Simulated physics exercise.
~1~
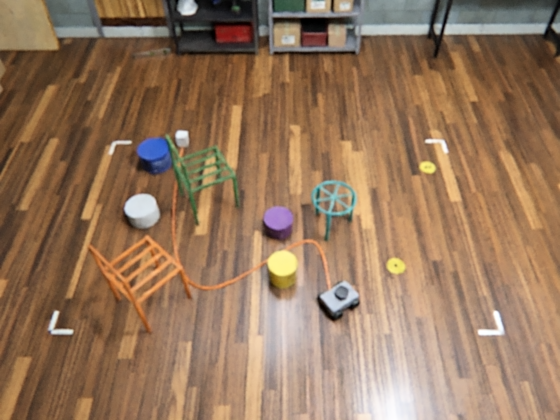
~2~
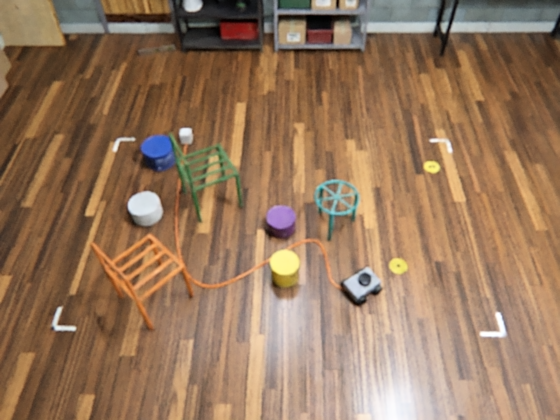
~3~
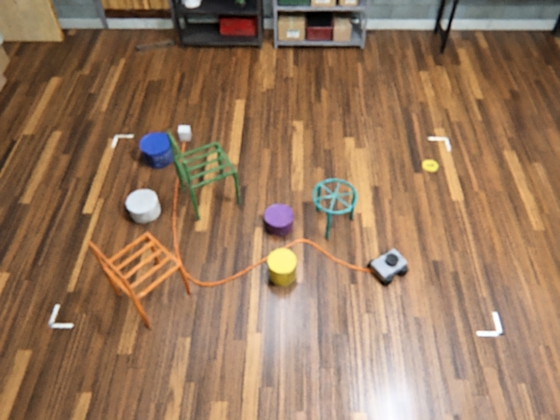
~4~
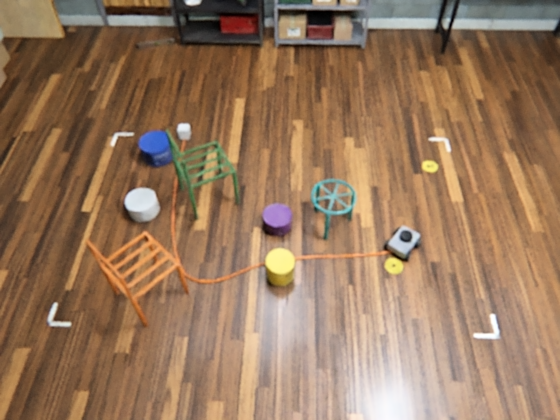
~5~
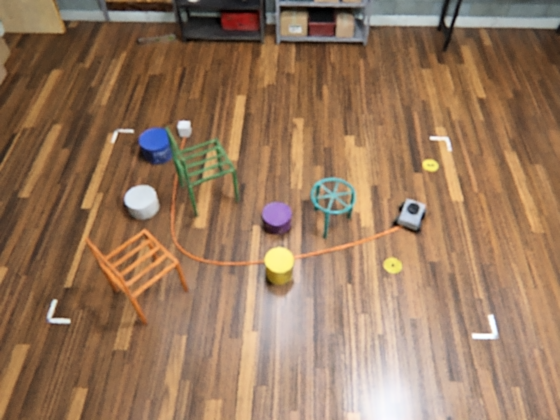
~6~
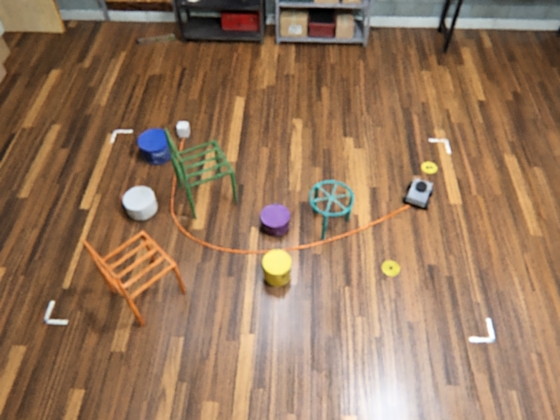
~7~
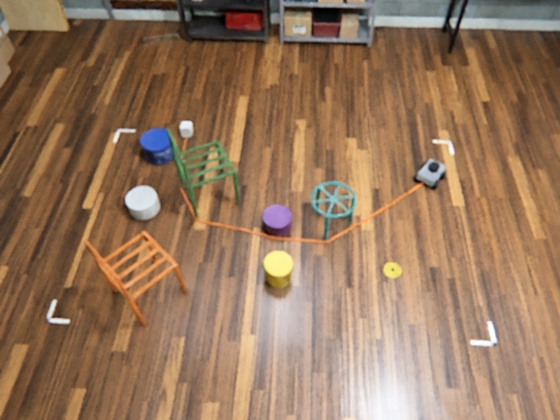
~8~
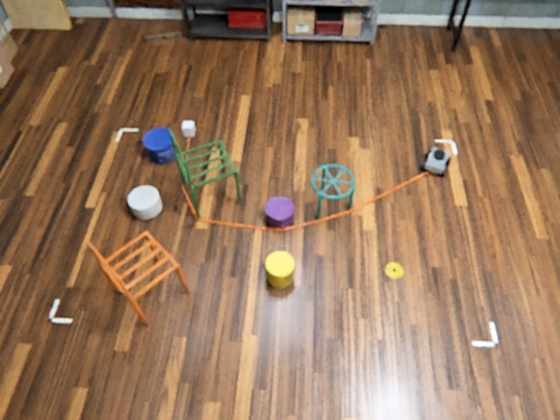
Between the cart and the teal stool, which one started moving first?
The cart started moving first, right near the beginning. The teal stool only shifted at the very end, after the cart had travelled most of its way.
